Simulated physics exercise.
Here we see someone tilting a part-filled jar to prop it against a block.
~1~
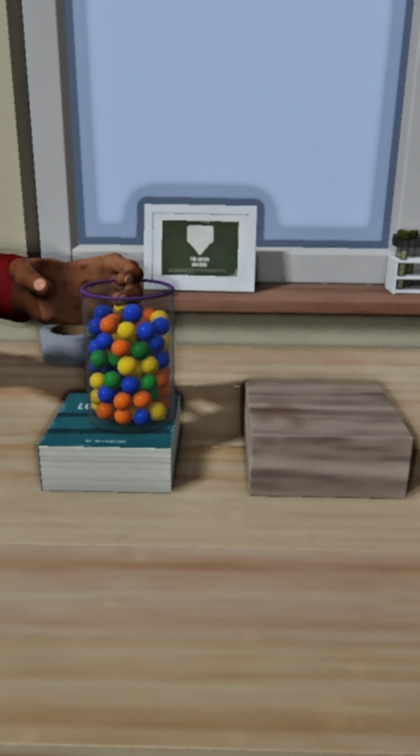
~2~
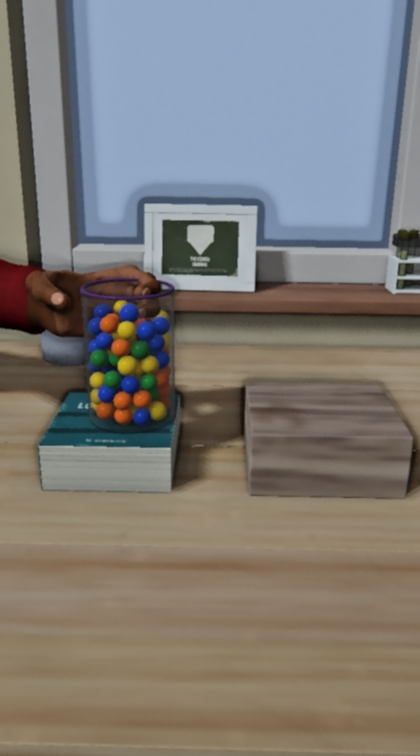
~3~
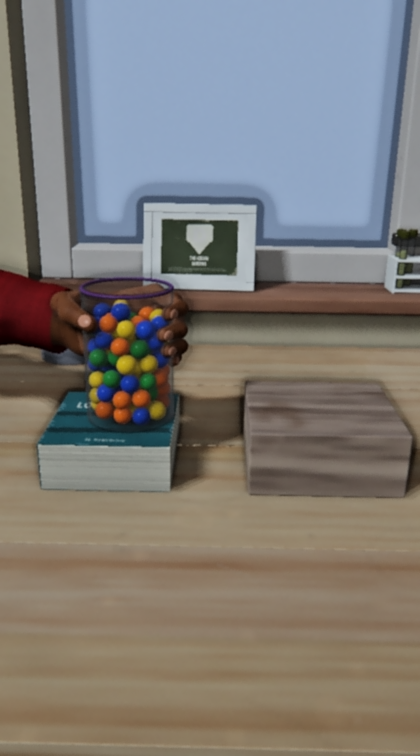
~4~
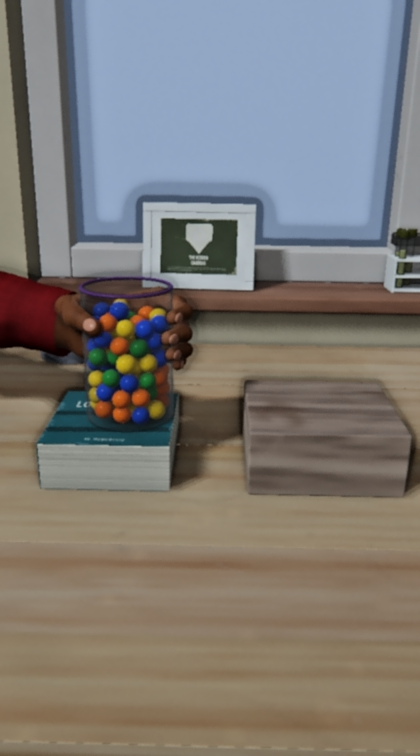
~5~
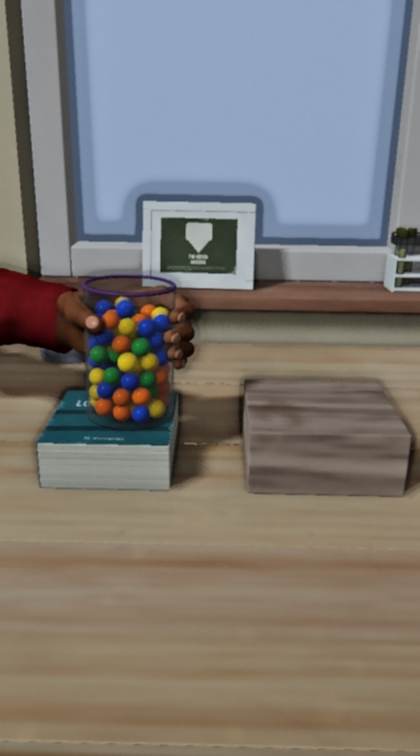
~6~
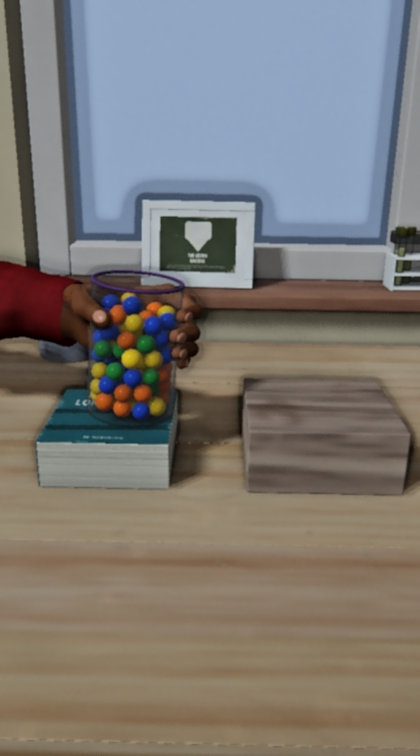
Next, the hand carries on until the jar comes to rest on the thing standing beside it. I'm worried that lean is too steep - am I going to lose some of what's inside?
Yes, some of it will come out.
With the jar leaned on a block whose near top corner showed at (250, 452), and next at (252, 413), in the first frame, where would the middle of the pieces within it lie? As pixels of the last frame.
First height: Roughly (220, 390); second height: Roughly (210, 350).
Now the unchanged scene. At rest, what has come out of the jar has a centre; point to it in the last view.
Roughly at (377, 403).
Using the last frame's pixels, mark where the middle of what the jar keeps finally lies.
The centre settles around (217, 369).
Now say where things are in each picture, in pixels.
In the first picture, jar (130, 354), nearly full of glass marbles; block (319, 436), reaching a quarter of the way up the jar.
In the second picture, jar (130, 354), upright; rim (172, 289); top of the contents (128, 321).
In the third picture, jar (129, 353), upright; rim (172, 288); block (319, 435).
In the fourth picture, jar (129, 352), upright; rim (171, 288); top of the contents (127, 320).
In the fifth picture, jar (130, 351), upright; rim (174, 287); block (318, 433).
In the sixth picture, jar (134, 347), leaning 5°; rim (183, 286); block (317, 432), reaching a quarter of the way up the jar.
Then, 0.51 s later than the last frame, the jar leans 32°; everything is still inside.
Then, 1.06 s later than the last frame, the jar leans 60°; everything is still inside.
Then, 1.70 s later than the last frame, the jar rests on the block at 77°; a stray few of the glass marbles out of it.
When it is over, the jar rests on the block at 77°; a small part of the glass marbles out of it.
